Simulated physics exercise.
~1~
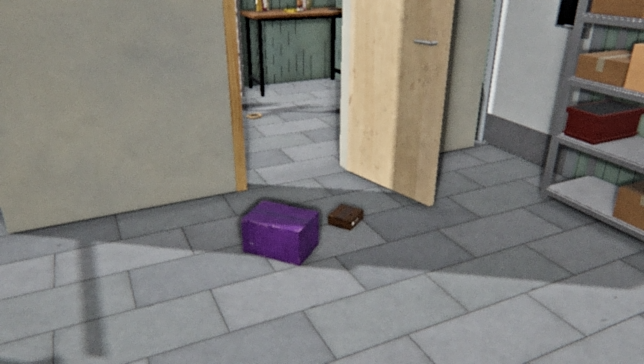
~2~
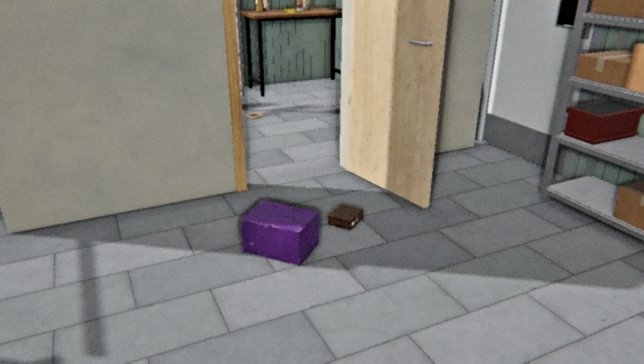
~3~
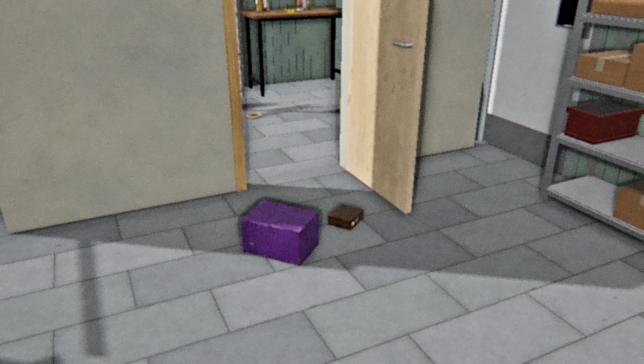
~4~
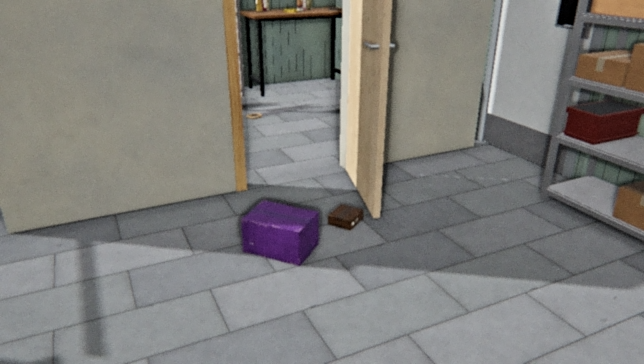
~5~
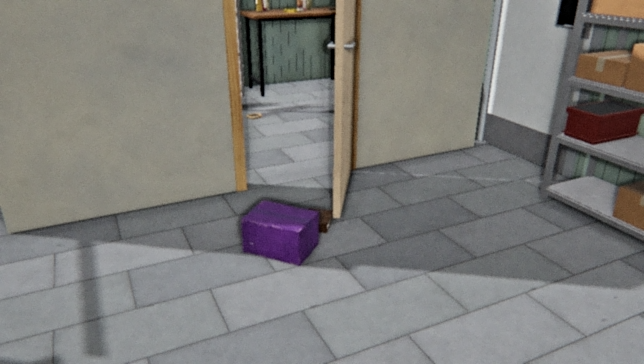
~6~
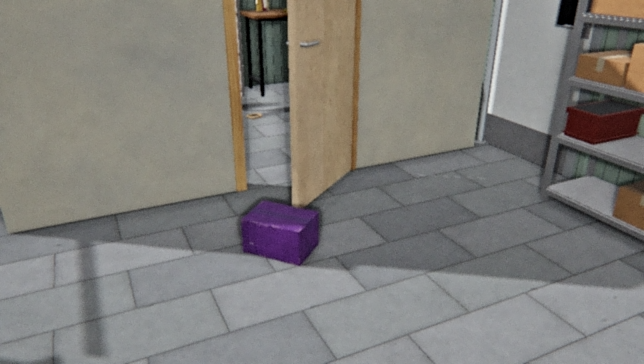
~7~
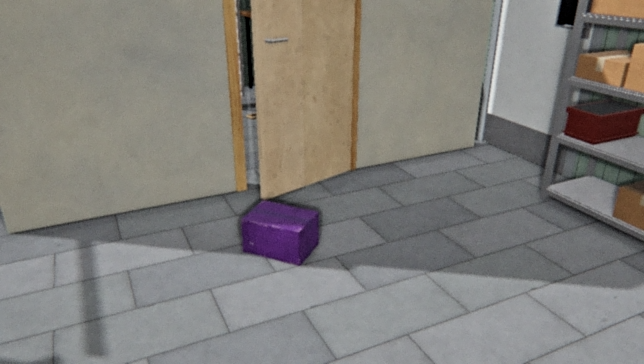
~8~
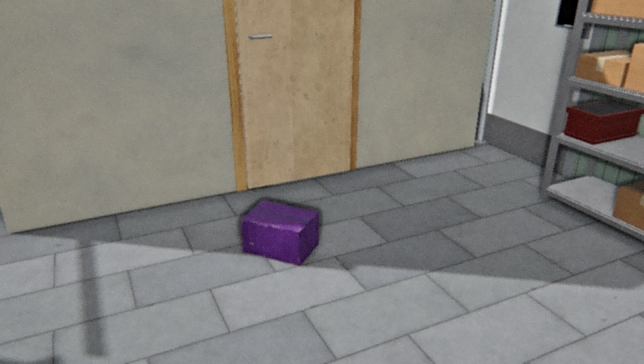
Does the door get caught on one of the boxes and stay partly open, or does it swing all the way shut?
The door swings all the way shut. The brown box shifts left and goes out of sight as it closes, while the purple box stays where it is.
